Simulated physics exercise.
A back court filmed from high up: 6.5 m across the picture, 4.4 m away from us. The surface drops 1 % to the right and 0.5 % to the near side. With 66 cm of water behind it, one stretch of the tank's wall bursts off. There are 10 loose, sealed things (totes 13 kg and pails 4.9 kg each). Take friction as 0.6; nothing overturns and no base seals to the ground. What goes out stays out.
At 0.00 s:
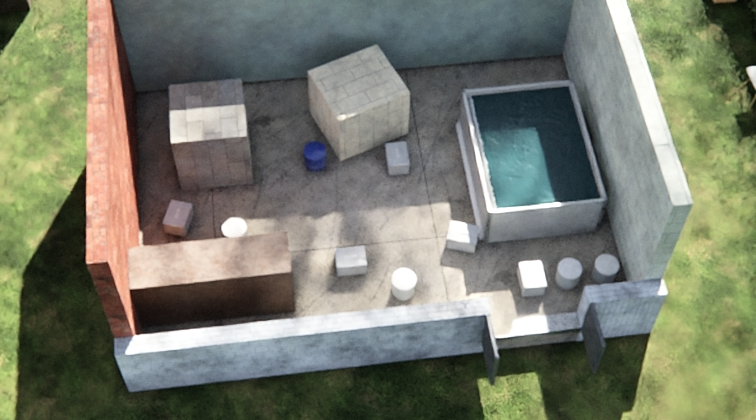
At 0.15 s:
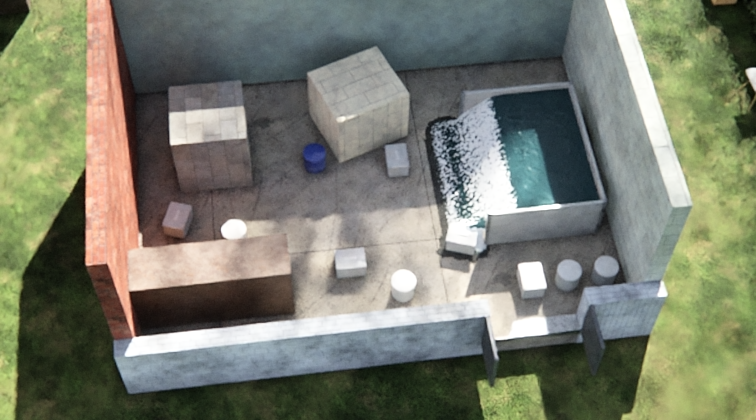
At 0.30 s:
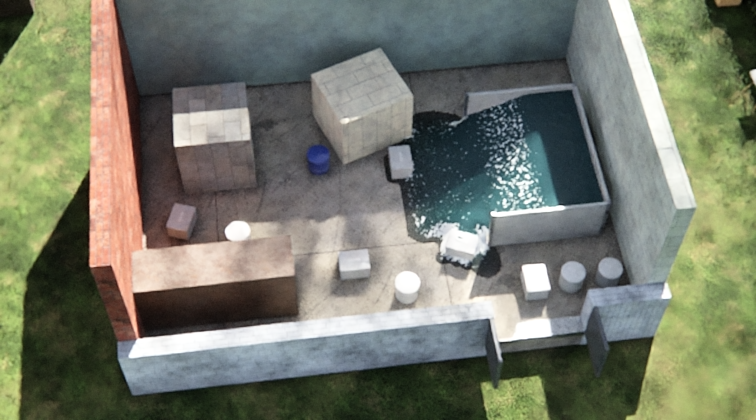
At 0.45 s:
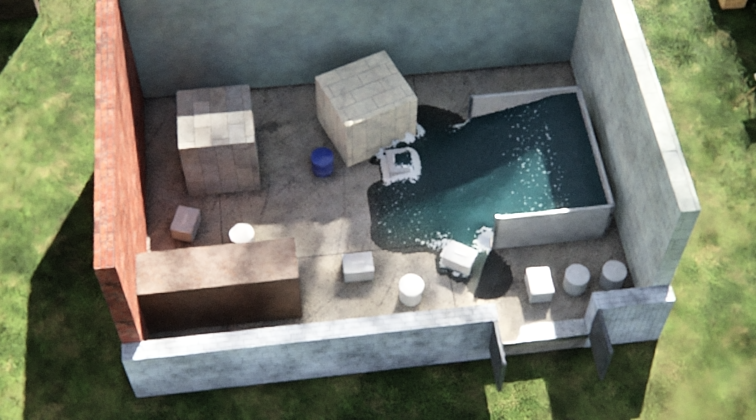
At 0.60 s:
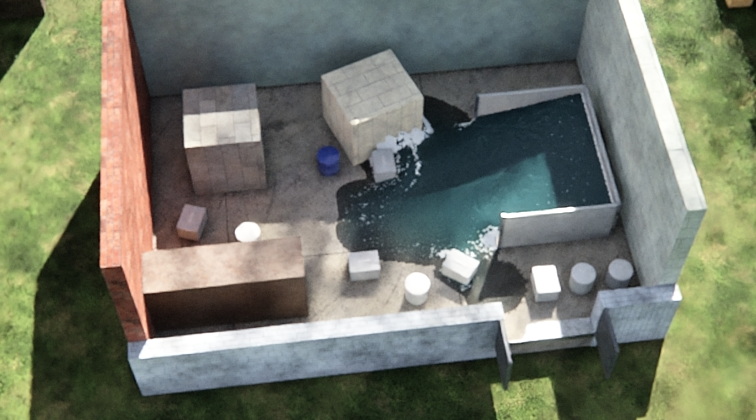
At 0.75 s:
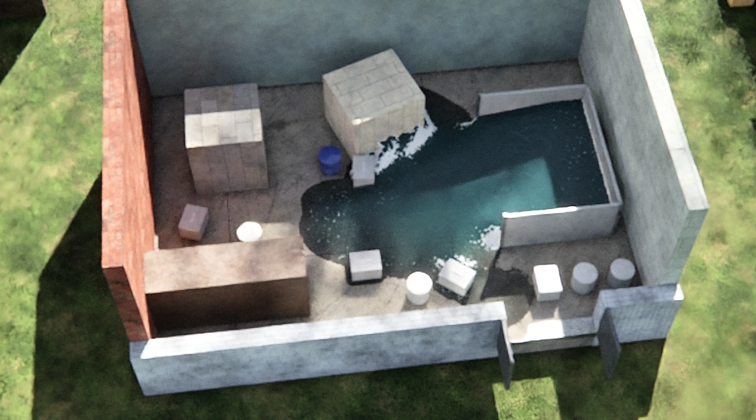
We see a walled court from above as the left side of a water tank bursts off and dark water, flecked with white foam, spreads left across the paving, pushing a pale tote along while the blue pail stays put.
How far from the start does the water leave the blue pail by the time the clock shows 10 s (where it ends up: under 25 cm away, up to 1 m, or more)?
Blue pail travels far.
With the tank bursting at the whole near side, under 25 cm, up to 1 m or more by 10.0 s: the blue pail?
In that case the blue pail stays put.
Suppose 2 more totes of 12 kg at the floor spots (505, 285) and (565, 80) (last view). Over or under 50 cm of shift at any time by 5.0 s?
In that order: Short of it, short of it.
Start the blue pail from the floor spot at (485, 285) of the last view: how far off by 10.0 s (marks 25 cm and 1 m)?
It ends far away.
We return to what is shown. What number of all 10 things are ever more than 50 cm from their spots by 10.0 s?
That makes 7.
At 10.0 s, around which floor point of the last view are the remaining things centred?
At about (390, 233).
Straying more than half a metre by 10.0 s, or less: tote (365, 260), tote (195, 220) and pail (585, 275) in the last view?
In that order: Past it, past it, less.
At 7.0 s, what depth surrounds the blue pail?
About 10 cm.
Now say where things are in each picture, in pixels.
In the first picture, the blue pail at (315, 151), on the bottom; 3.0 m2 under water; 0 of 10 have shifted.
In the second picture, the blue pail at (314, 152) rests on the ground; water covers 4.1 m2; 0 of 10 have shifted.
In the third picture, the blue pail at (318, 154), on the bottom; 5.3 m2 under water; 1 of 10 have shifted.
In the fourth picture, the blue pail at (322, 157) rests on the ground; water covers 6.6 m2; 2 of 10 have shifted.
In the fifth picture, the blue pail at (328, 155), on the bottom; water covers 7.8 m2; 2 of 10 have shifted.
In the sixth picture, the blue pail at (330, 155) rests on the ground; 9.1 m2 under water; 2 of 10 have shifted.
After 2.0 s the blue pail is near (282, 122), 0.9 m from its start, aground; 0 of 10 are out; 5 afloat.
After 4.5 s the blue pail is near (322, 81), 1.3 m from its start, afloat; 0 of 10 are out; 6 afloat.
After 7.0 s the blue pail is near (383, 69), 1.7 m from its start, afloat; 0 of 10 are out; 4 afloat.
After 10.0 s the blue pail is near (383, 71), 1.7 m from its start, aground; 1 of 10 are out; 2 afloat.
